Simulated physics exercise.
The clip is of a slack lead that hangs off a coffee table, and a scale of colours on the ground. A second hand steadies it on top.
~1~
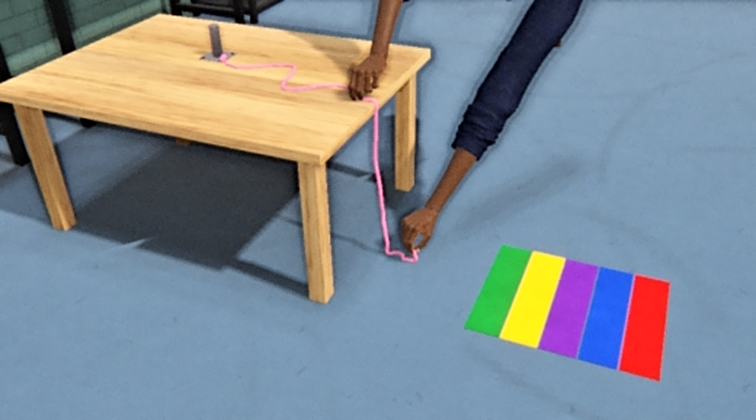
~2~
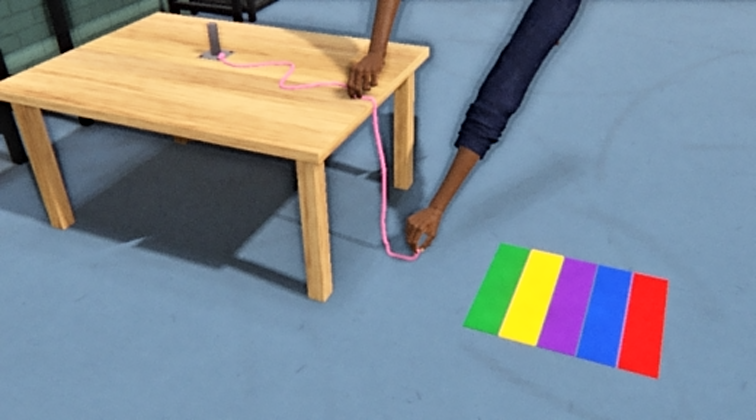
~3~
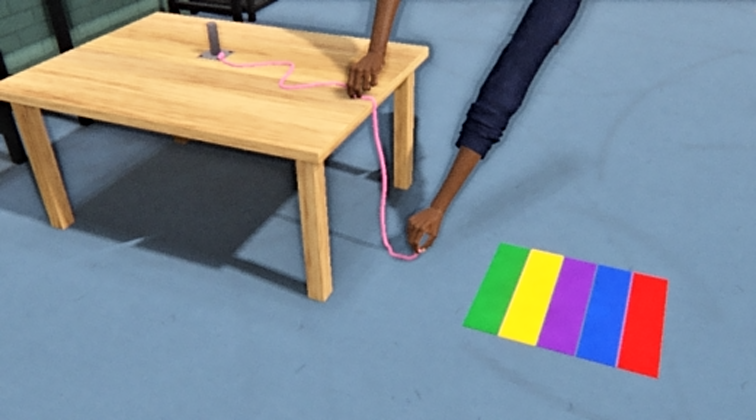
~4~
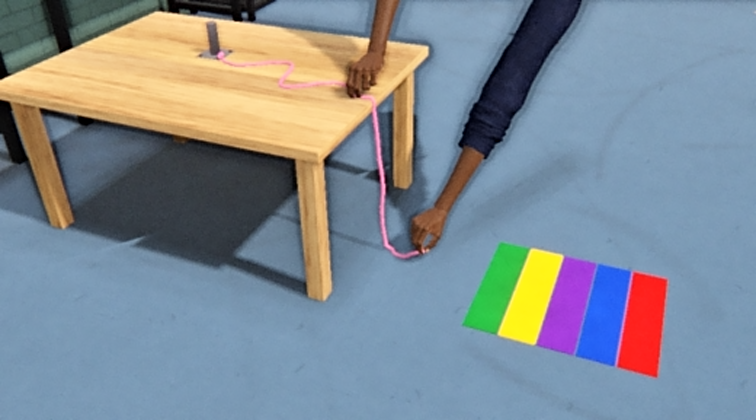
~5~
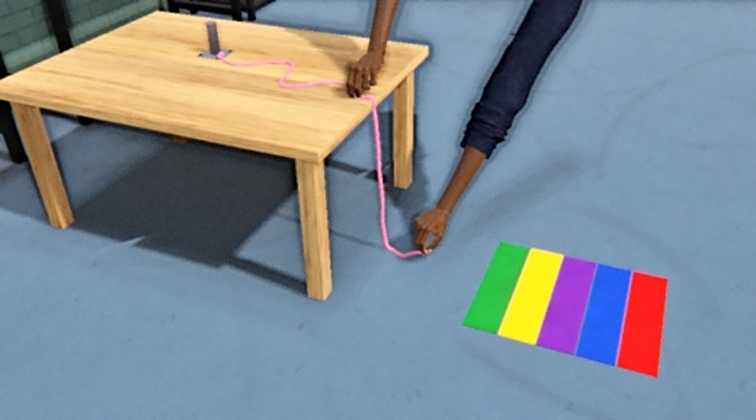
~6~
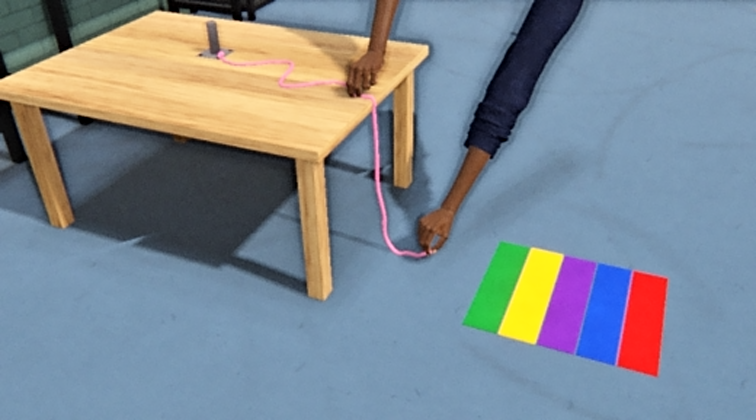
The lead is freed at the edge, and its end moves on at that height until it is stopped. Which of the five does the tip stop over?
The blue one.
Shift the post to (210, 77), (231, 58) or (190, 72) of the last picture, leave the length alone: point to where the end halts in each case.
In that order: (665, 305), (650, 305) and (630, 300).
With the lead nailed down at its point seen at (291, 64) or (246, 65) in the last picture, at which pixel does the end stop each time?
In that order: (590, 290) and (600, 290).
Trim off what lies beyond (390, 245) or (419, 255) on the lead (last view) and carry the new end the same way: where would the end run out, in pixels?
Try by try, around (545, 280) and (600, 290).
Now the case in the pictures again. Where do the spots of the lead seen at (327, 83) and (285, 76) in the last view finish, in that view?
The first at (383, 100), the second at (324, 80).
Soon after, end near (539, 277); over yellow.
Then, end near (586, 289); over purple.
At full stretch, end near (616, 296); over blue. It halts on the blue strip.
